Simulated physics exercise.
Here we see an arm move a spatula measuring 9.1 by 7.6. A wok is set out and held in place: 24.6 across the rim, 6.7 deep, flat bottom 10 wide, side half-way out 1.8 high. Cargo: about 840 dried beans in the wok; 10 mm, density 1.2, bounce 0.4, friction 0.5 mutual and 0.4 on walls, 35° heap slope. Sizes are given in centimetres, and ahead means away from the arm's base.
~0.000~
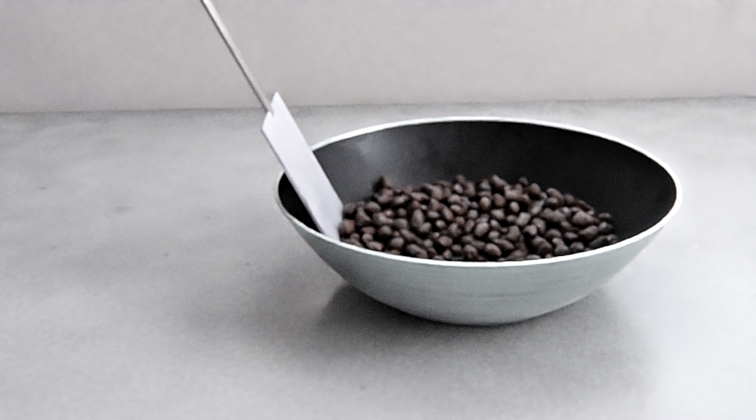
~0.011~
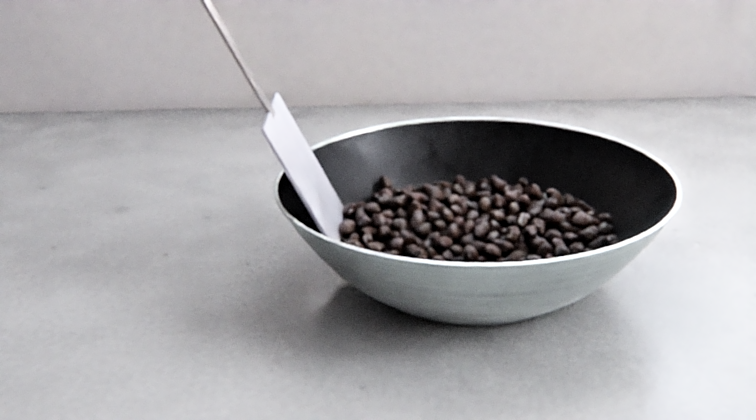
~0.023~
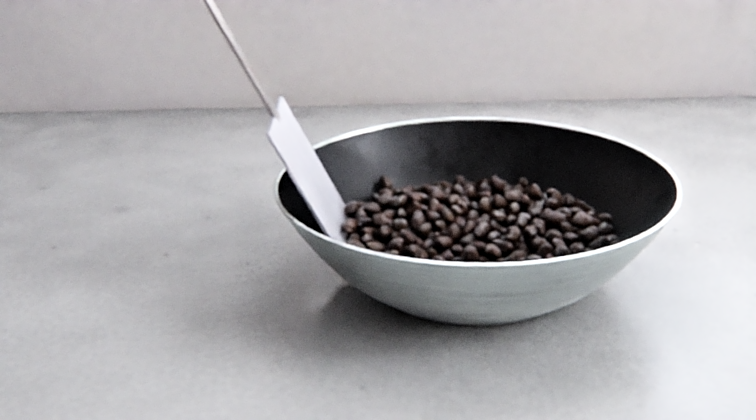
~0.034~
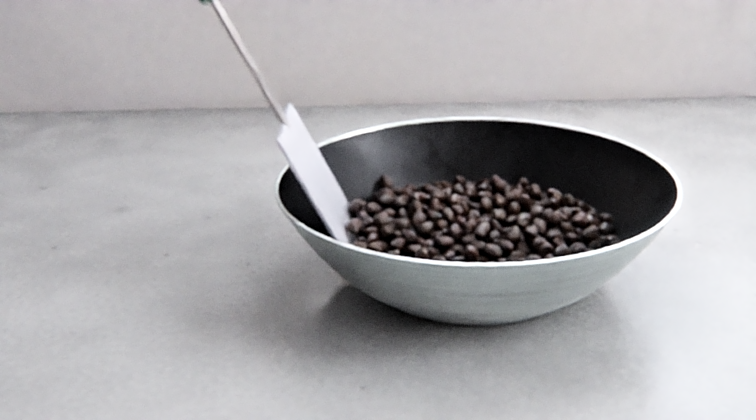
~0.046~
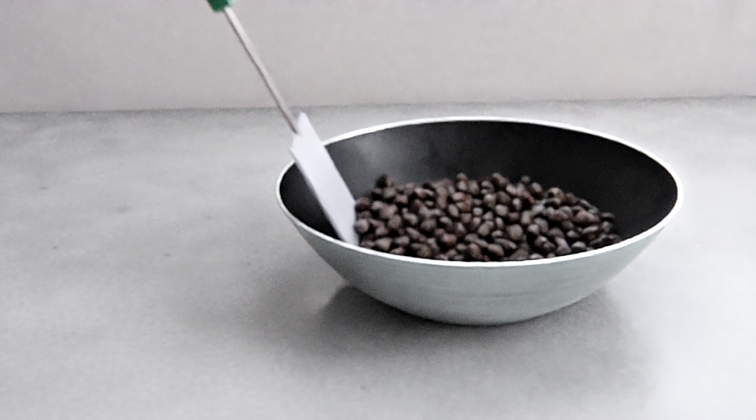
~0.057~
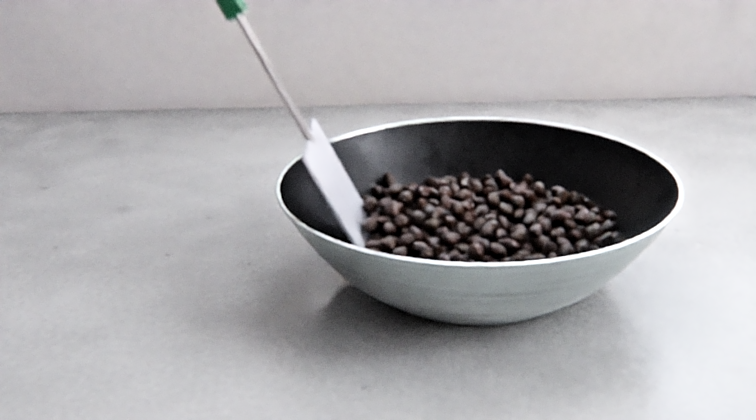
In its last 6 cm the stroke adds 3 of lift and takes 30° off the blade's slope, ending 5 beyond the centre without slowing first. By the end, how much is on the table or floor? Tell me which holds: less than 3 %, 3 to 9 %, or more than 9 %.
Less than 3 % holds.
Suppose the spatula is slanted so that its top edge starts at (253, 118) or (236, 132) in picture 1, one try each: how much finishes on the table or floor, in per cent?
I'd say near 0 per cent for the first and near 0 per cent for the second.
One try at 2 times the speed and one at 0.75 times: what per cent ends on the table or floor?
Some 15 per cent, then some 0 per cent, on the table or floor.
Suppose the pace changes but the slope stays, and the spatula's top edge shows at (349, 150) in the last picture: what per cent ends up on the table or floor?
Share: Roughly 20 %.
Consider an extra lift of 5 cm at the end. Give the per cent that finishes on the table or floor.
I'd say close to 5 per cent.
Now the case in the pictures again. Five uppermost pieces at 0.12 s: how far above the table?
Height: Approx. 6 cm.
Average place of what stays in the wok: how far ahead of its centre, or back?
Ahead of centre, near 4.0 centimetres.
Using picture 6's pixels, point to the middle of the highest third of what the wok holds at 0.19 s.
Near (575, 199).
By 0.12 s, sloping 64°, highest piece 8 above the table; 844 in the wok.
By 0.19 s, sloping 50°, highest piece 20 above the table; 842 in the wok, 2 on the blade or in flight.
By 0.42 s, sloping 34°, highest piece 31 above the table; 841 in the wok, 3 on the blade or in flight.
By 1.47 s, sloping 34°, highest piece 8 above the table; 841 in the wok, 3 on the table or floor.
Final count, 841 in the wok, 3 on the table or floor. That is 0 % on the table or floor.
